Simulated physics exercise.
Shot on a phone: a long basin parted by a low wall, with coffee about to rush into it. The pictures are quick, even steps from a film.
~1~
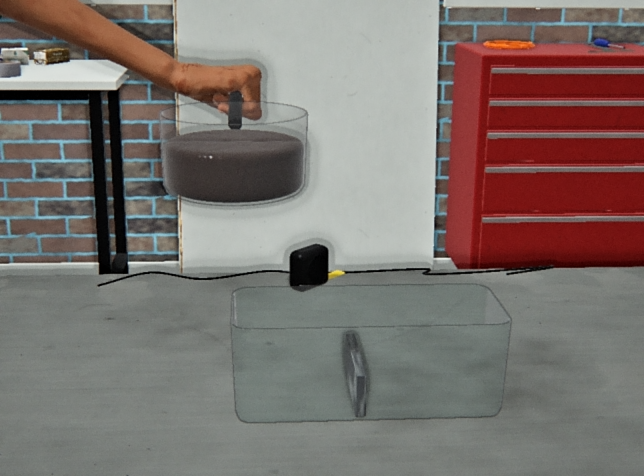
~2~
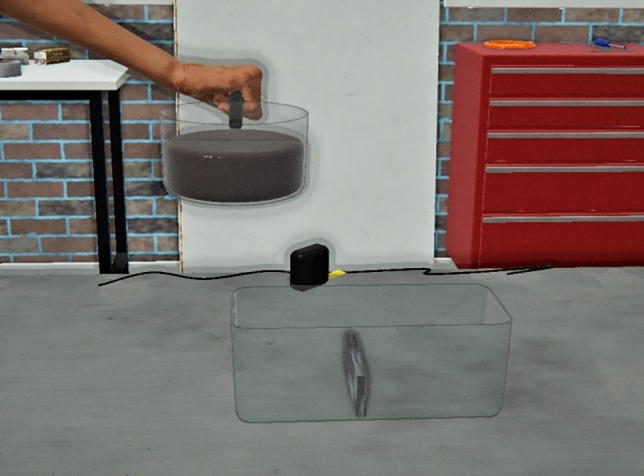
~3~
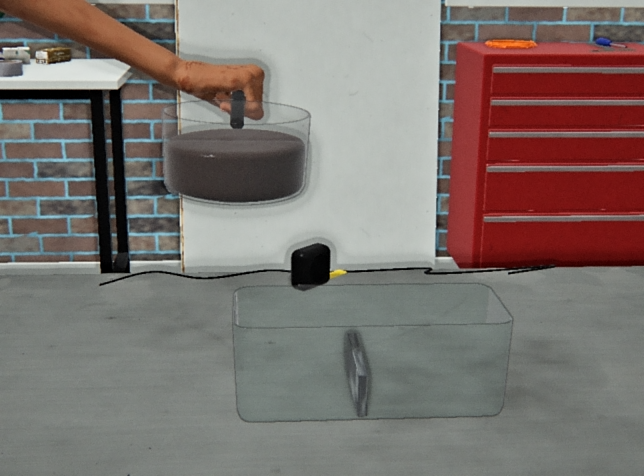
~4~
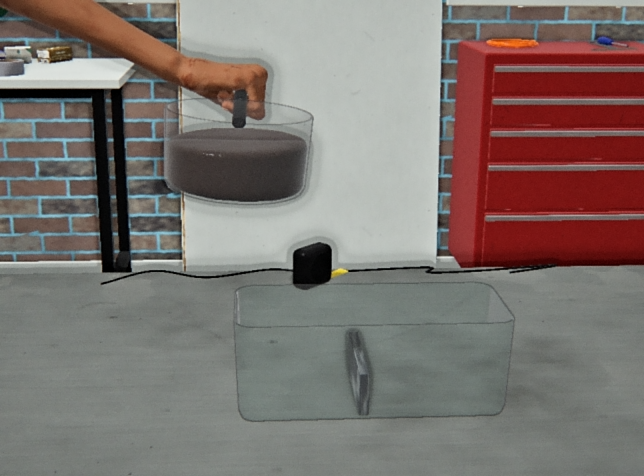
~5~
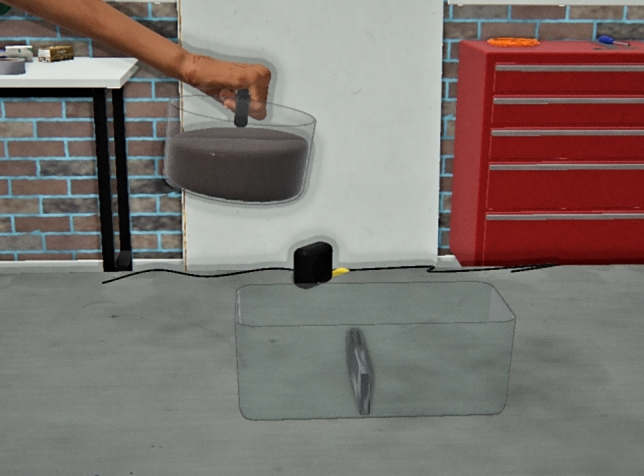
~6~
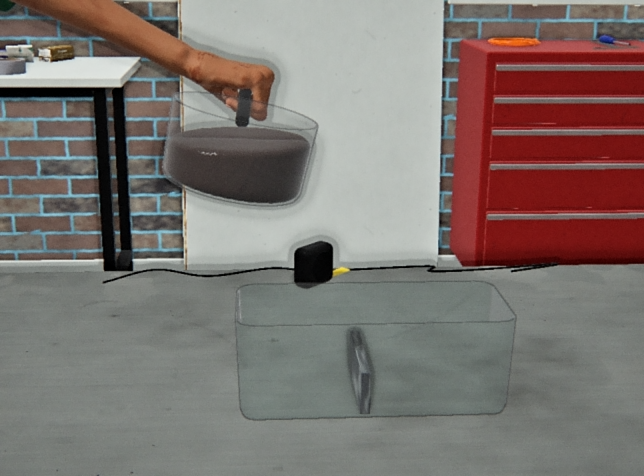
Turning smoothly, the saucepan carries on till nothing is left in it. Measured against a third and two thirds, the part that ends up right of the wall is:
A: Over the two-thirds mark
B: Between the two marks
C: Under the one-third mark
Option B: Between the two marks.
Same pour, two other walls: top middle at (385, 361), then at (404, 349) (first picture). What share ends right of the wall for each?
Try 1: Some 20 %; try 2: 5 %.
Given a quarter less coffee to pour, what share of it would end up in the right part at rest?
Estimate: Around 40 per cent.
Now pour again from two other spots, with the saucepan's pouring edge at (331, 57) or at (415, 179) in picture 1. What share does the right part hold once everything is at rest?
Estimate, in order: 85 and 95 per cent.
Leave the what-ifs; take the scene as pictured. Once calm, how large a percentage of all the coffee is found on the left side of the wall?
Close to 45 percent.
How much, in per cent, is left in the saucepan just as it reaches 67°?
Close to 70 parts in a hundred remain.
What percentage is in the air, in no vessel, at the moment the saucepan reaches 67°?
I'd reckon some 30 per cent.
A moment on, the saucepan is tipped part way and 69 per cent is still to pour, 1 is left of the wall and 2 right of it.
Next, the saucepan is tipped right over and 15 per cent is still to pour, 17 is left of the wall and 53 right of it.
Then the saucepan is tipped right over and 1 per cent is still to pour, 43 is left of the wall and 54 right of it.
Later the saucepan is tipped right over and 0 per cent is still to pour, 45 is left of the wall and 54 right of it.
At rest 45 per cent lies left of the wall, 54 right of it and 1 outside.
